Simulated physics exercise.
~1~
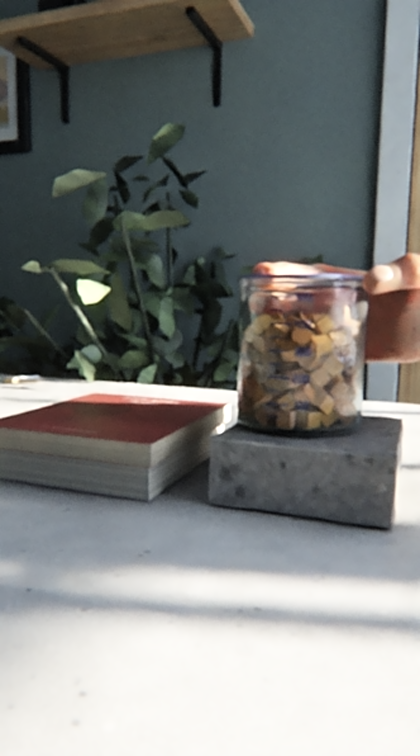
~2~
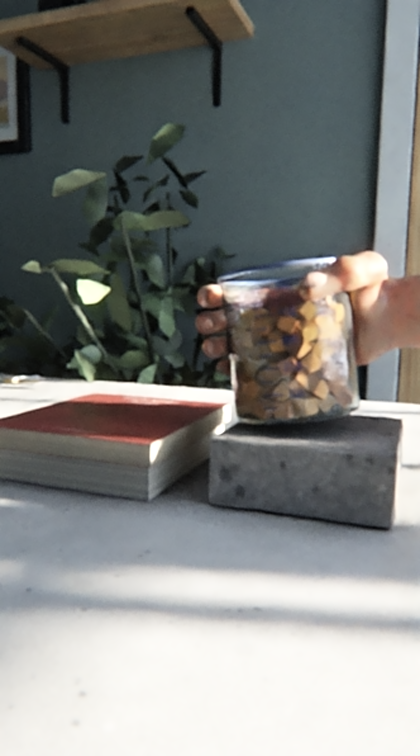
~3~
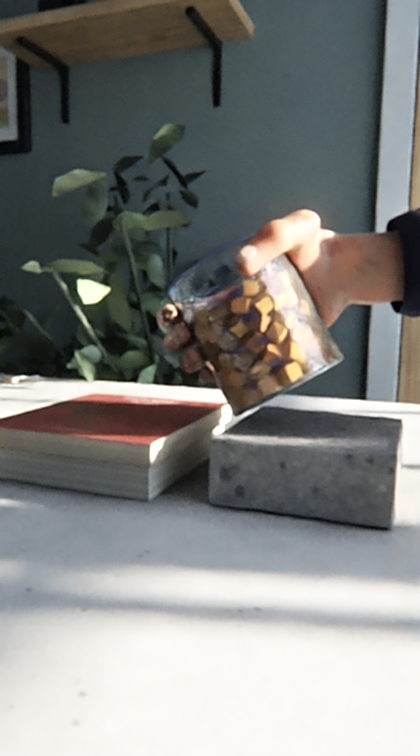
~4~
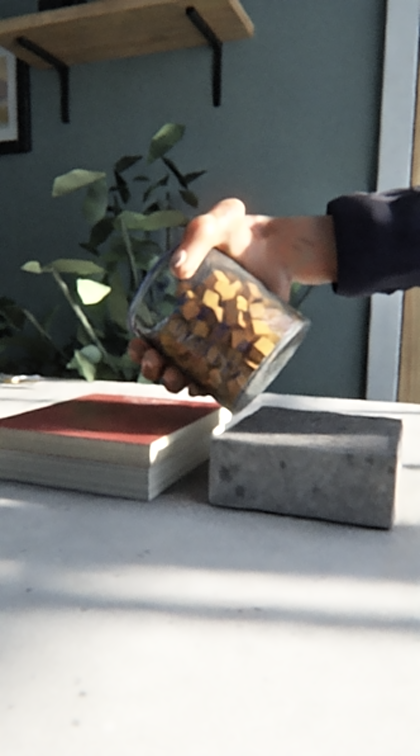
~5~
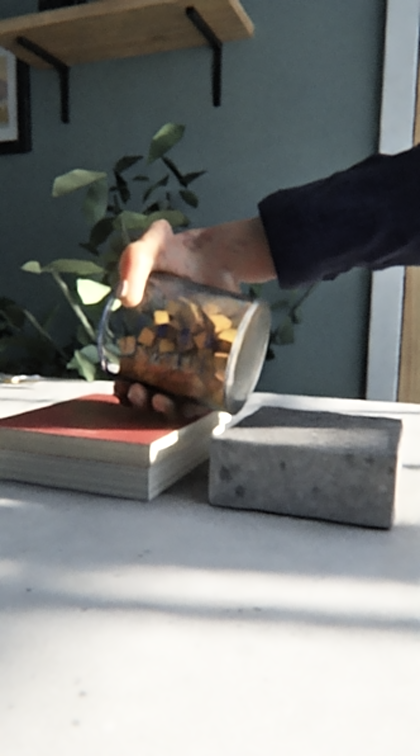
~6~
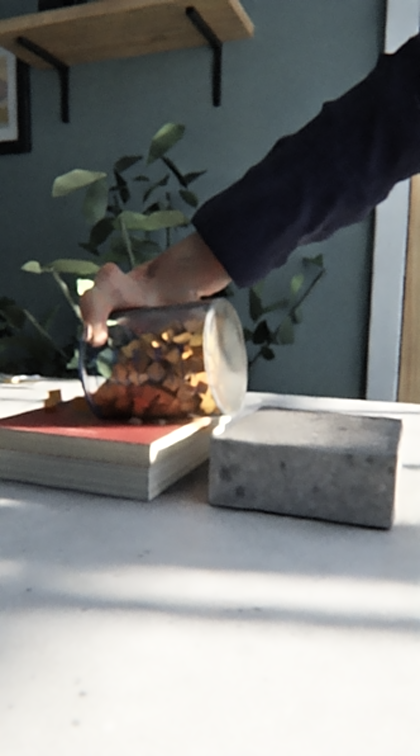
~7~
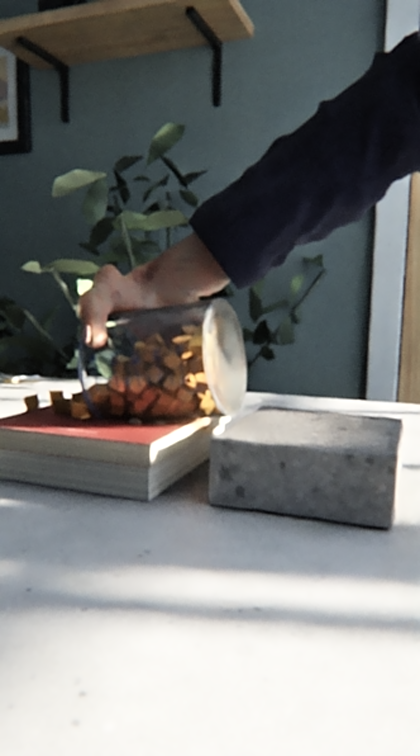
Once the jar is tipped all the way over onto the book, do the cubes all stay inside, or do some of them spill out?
Some of them spill out. A few cubes end up on the red book by the jar's mouth, while most are still inside.
